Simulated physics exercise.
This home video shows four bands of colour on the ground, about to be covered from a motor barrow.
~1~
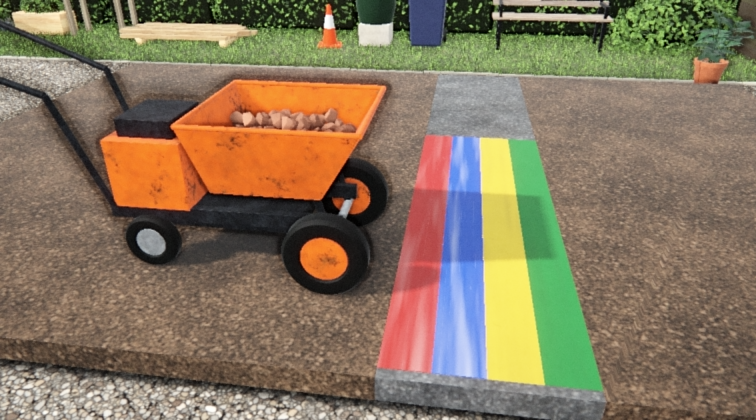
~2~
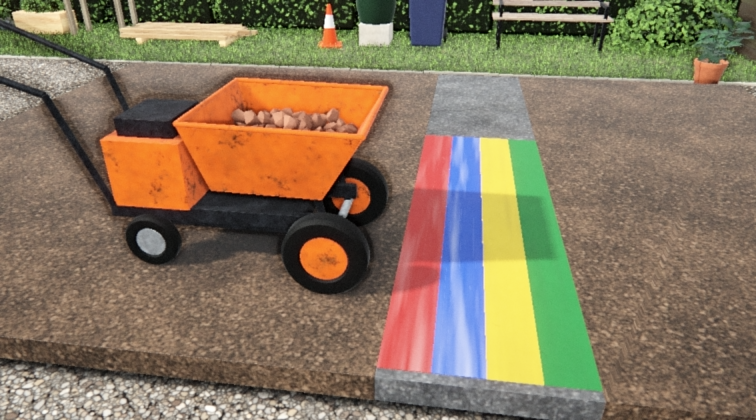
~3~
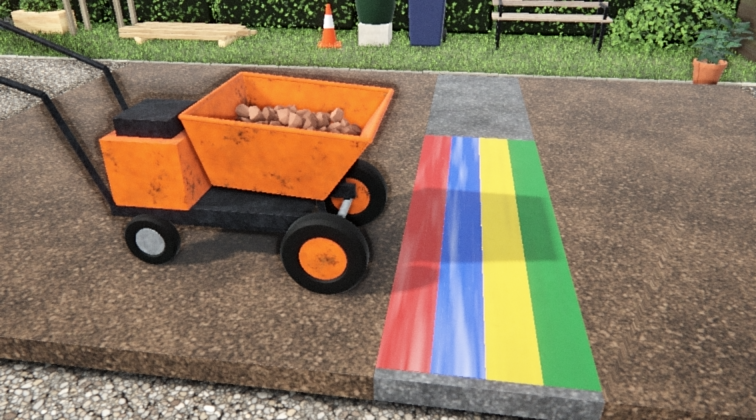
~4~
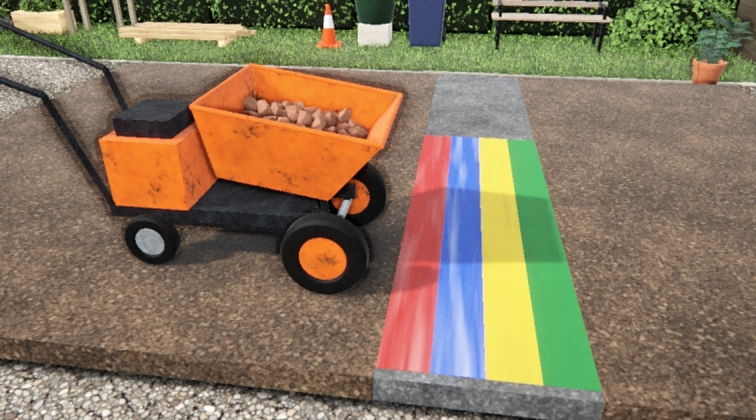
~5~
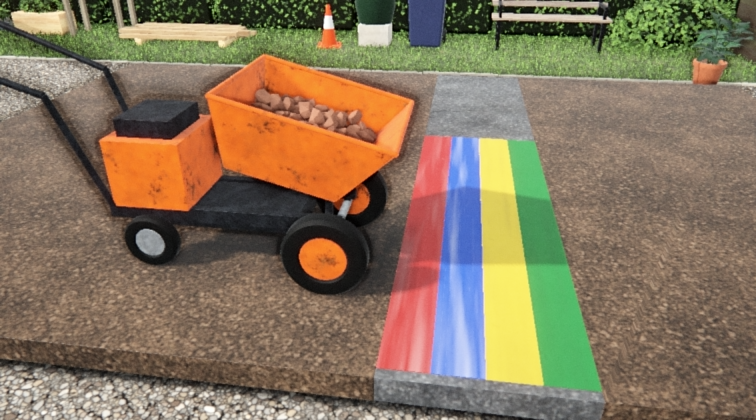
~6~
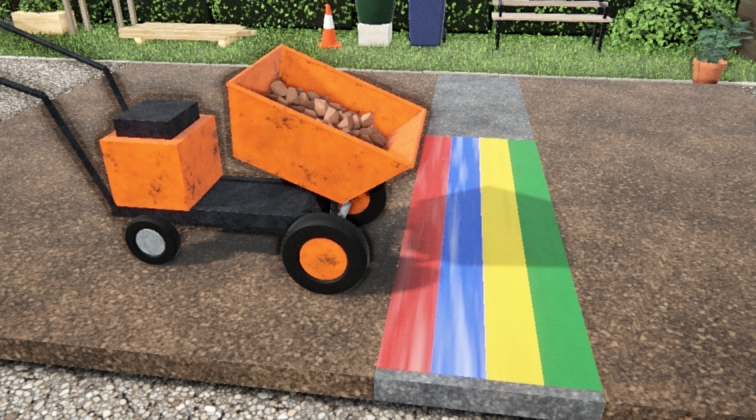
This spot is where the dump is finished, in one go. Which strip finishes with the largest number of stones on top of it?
The yellow strip.
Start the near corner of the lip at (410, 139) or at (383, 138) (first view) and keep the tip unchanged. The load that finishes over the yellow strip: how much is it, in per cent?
In order: 20 % and 30 %.
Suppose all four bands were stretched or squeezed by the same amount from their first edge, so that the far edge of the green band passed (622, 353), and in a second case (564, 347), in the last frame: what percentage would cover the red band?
Near 0 and 0 in a hundred.
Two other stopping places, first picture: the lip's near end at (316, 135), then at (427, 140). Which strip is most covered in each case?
Case 1 - the blue one; case 2 - the strip in green.
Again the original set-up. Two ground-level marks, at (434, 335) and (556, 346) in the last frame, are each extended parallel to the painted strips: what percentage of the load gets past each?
Roughly 70 per cent, then roughly 10 per cent.
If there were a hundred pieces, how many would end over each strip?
Estimated shares: Red strip 0 %, blue strip 20 %, yellow strip 35 %, green strip 15 %.
Soon after the last picture, skip tipped steeply; all in the skip.
A little later, skip tipped right over; most in the skip; a small part over the blue strip; a small part over the yellow strip.
Later still, skip tipped right over; about a third in the skip; a small part over the blue strip; about a third over the yellow strip; a small part over the green strip; a small part off the paint.
By the end, skip tipped right over; about a quarter in the skip; none over the red strip; about a quarter over the blue strip; about a third over the yellow strip; a small part over the green strip; a small part off the paint.
